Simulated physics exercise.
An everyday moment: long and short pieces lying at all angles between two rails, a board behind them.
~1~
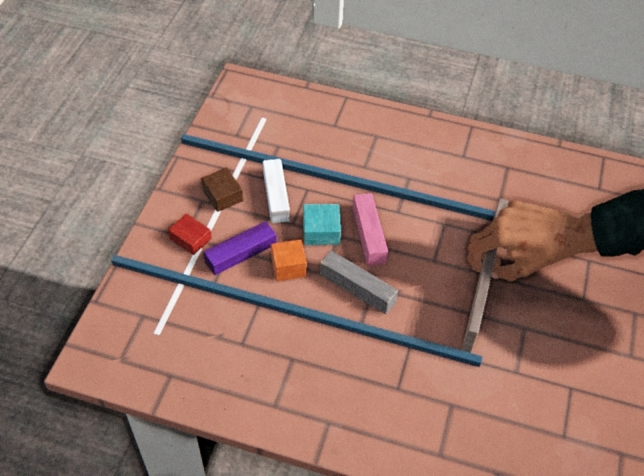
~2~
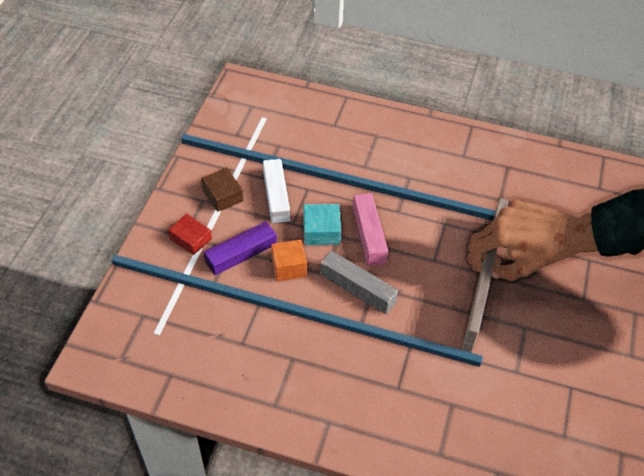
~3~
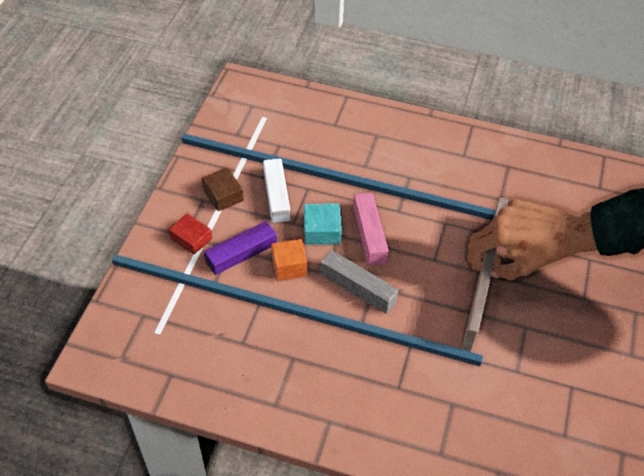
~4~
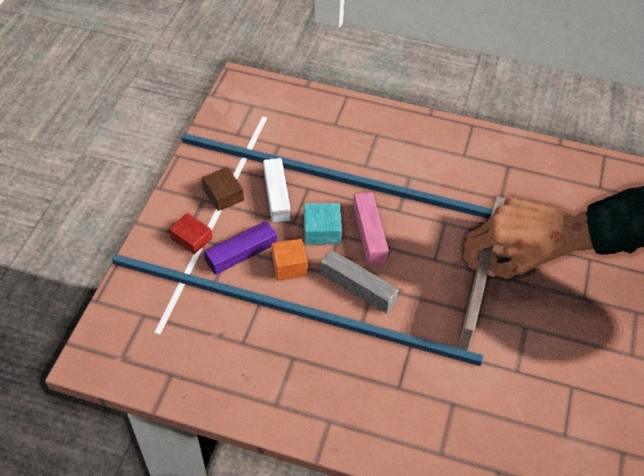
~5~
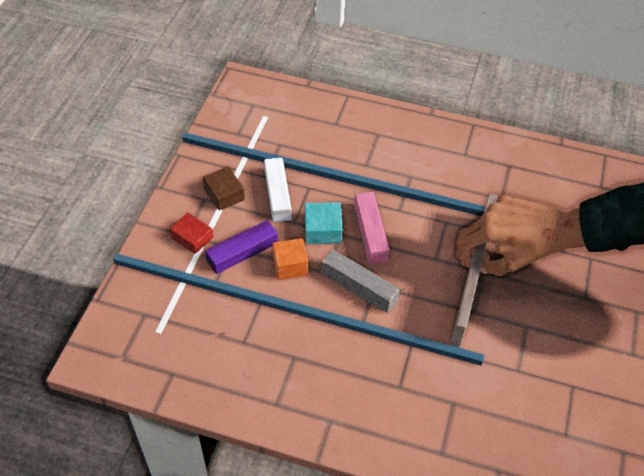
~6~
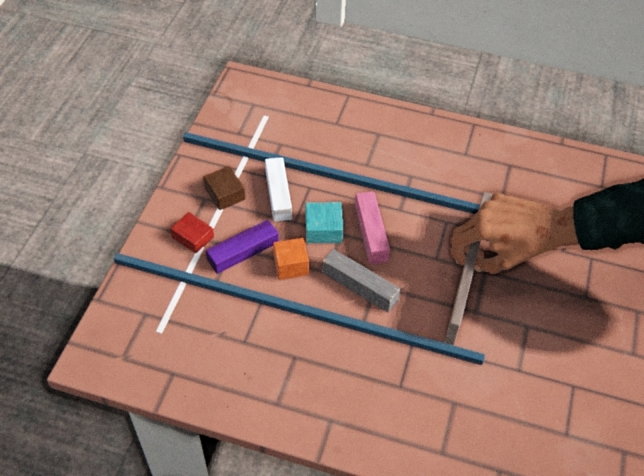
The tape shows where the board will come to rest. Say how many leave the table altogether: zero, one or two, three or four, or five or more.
Outcome: The number that fall off is one or two.
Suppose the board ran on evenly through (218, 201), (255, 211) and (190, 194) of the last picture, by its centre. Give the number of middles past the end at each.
Past the end: 2, 0 and 4.
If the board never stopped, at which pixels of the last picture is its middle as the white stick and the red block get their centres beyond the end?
About (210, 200), and (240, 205) for the other.
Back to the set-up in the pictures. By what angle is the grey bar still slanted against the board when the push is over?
Near 50 degrees.
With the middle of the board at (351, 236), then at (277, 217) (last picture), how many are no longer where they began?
The counts are 4 and 8.
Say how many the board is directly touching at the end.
It touches 2.
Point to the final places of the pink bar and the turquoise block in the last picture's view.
Near (219, 185) and (194, 178).
A little later, none off yet; red block at rest near (192, 233); brown block at rest near (224, 188); purple stick at rest near (243, 246).
Next, none off yet; red block at rest near (192, 233); brown block at rest near (224, 188); purple stick shifted a little near (221, 248).
Later still, none off yet; red block shifted about its own width near (150, 223); brown block shifted about its own width near (175, 175); purple stick shifted about its own width near (172, 236).
When it is over, the number that fall off is one or two; down, brown block and red block.
